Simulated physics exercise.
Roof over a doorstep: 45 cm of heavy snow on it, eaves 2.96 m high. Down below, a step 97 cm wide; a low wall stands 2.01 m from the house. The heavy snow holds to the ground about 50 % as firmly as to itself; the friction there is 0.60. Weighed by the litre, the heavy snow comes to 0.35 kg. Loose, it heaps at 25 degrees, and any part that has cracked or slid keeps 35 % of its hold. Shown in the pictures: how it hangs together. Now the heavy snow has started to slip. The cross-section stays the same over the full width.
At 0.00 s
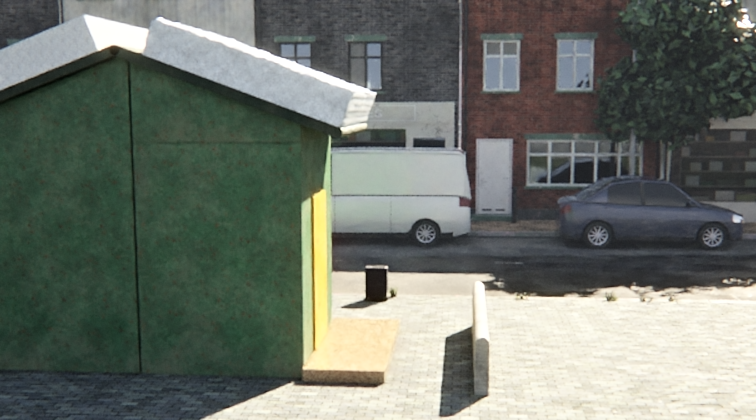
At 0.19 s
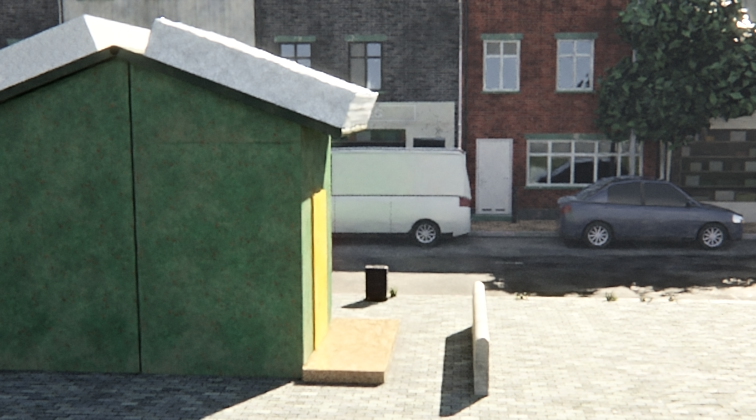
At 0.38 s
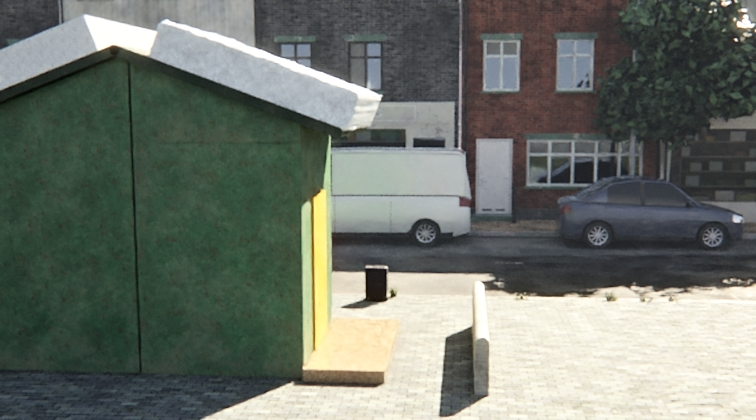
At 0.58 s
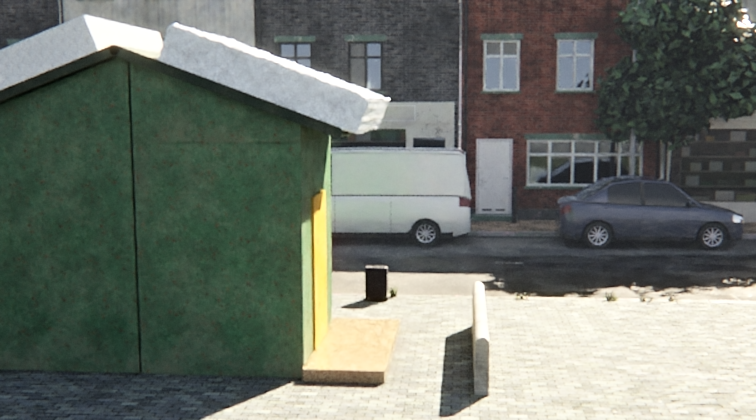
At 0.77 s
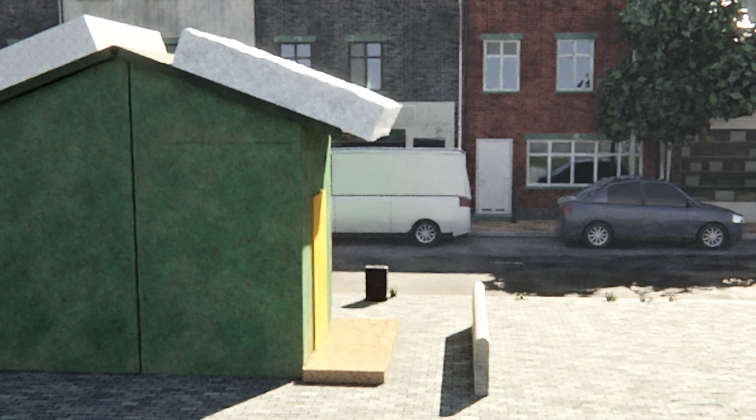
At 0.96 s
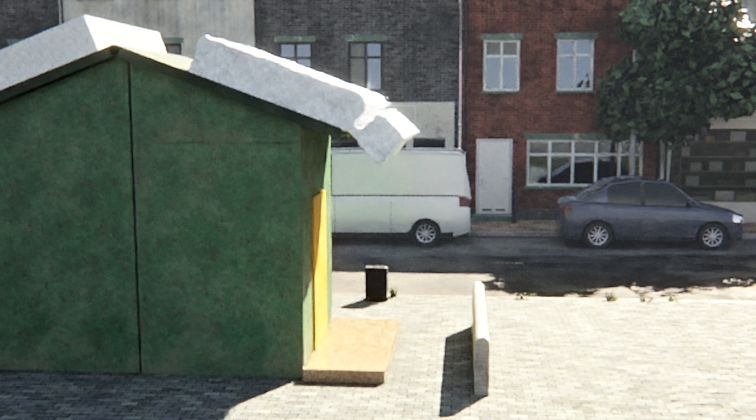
Green house with a thick slab of snow sliding slowly down the right side of its roof, then cracking at the eaves.
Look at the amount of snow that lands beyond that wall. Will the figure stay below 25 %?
No, it is above 25 %.
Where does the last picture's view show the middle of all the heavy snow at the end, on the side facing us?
Pretty much at (482, 364), I'd say.
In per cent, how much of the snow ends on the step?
I'd estimate close to 1 %.
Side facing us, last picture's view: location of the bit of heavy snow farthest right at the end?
(644, 390) or thereabouts.
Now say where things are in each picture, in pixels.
The first frame shows leading edge of the heavy snow at (351, 99), 2 % of it past the eaves, in one piece.
The second frame shows leading edge of the heavy snow at (352, 91), its middle shifted 2.1 cm, 3 % of it past the eaves, in one piece.
The third frame shows leading edge of the heavy snow at (358, 94), its middle shifted 8.3 cm, 5 % of it past the eaves, in one piece.
The fourth frame shows leading edge of the heavy snow at (367, 98), its middle shifted 20 cm, 10 % of it past the eaves, in one piece.
The fifth frame shows leading edge of the heavy snow at (382, 106), its middle shifted 37 cm, 17 % of it past the eaves, in one piece.
The sixth frame shows leading edge of the heavy snow at (402, 134), its middle shifted 60 cm, 26 % of it past the eaves, cracking.
After 1.32 s, 81 % is still on the roof and 0 % is past the low wall.
After 1.75 s, 47 % is still on the roof and 0 % is past the low wall.
After 2.17 s, none is still on the roof and 10 % is past the low wall.
After 2.60 s, none is still on the roof and 36 % is past the low wall.
After 3.30 s, at the end, none is still on the roof and 37 % is past the low wall.
